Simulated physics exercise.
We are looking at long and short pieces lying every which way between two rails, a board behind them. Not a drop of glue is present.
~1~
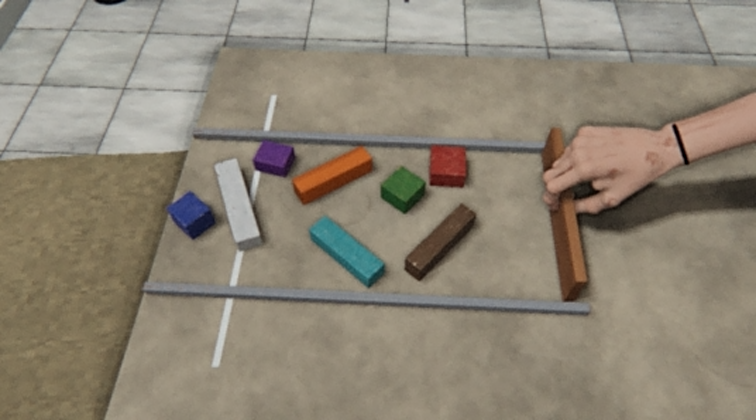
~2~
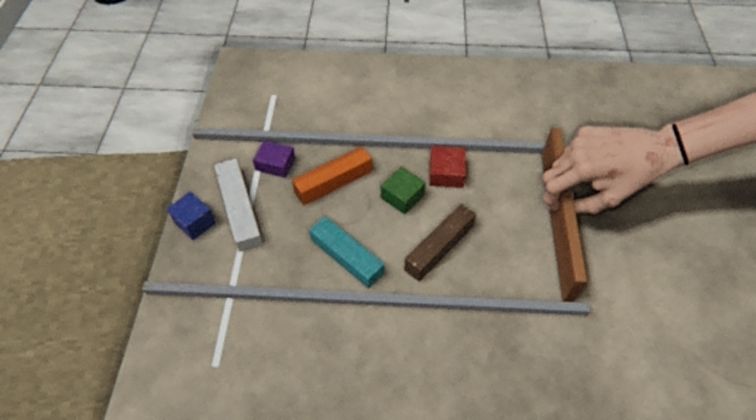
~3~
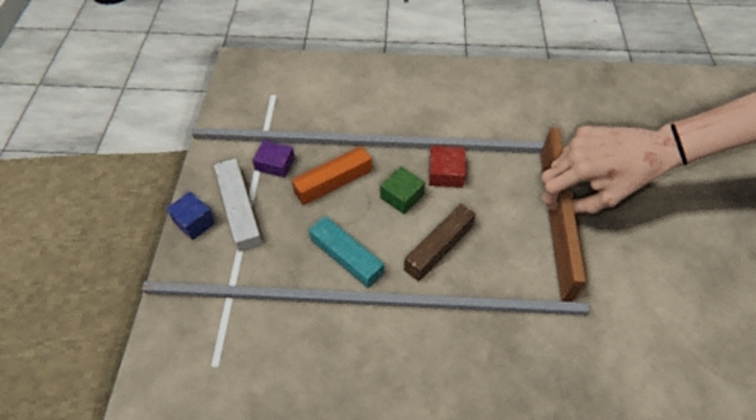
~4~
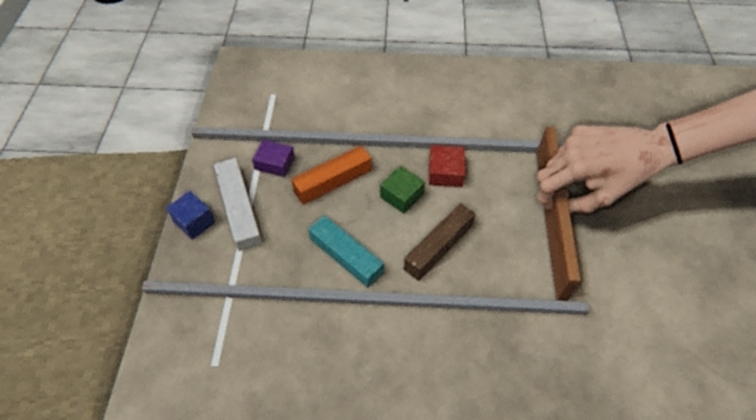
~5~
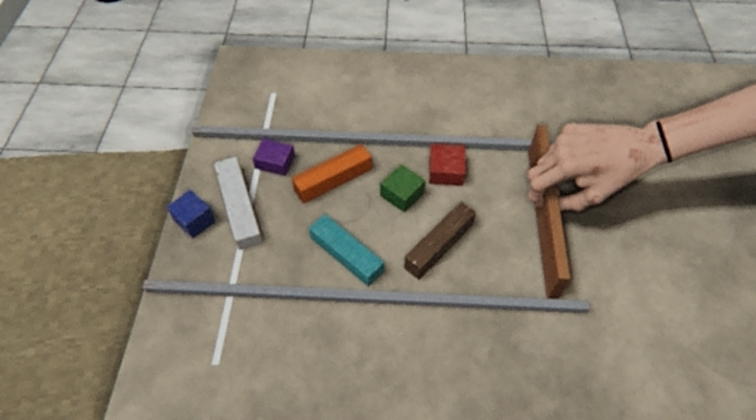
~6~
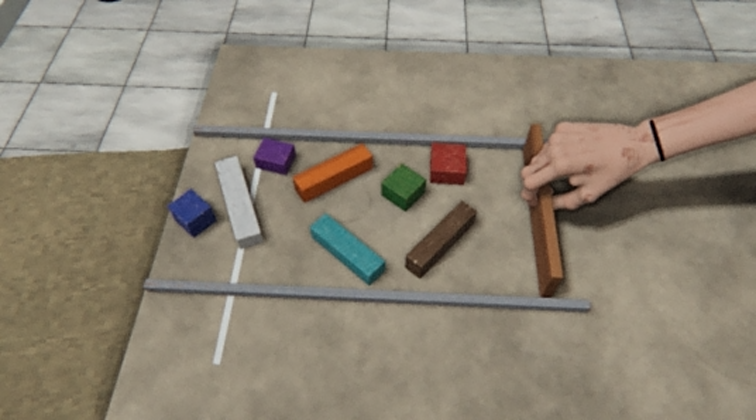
To begin with, a hand holds a brown board upright at the right of two grey rails, with eight coloured blocks and bars lying scattered between them. The hand then slides the board a short way left, toward the brown bar and red block, while the scattered pieces stay where they are.
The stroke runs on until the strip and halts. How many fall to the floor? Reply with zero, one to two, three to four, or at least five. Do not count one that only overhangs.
It comes to one to two.
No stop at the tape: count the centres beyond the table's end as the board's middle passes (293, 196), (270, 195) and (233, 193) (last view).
Over the end: 0, 0, 3.
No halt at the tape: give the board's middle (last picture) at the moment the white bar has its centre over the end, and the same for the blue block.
For the white bar at (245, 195), for the blue block at (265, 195).
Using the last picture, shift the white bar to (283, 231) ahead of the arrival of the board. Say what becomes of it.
Here the white bar stays aboard.
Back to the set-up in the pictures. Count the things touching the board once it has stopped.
Count recorded: 3.
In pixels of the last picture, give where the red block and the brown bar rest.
(243, 152) and (231, 235), roughly.
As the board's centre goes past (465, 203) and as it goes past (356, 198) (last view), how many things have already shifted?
It comes to 2 for the first spot, 5 for the other.
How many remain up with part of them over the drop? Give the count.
The overhang total is 2.
A little later, none off yet; blue block at rest near (192, 213); white bar at rest near (239, 201); purple block at rest near (275, 156).
Next, none off yet; blue block at rest near (192, 213); white bar at rest near (239, 201); purple block moving near (268, 155).
When it is over, the number that fall off is one or two; down, blue block.
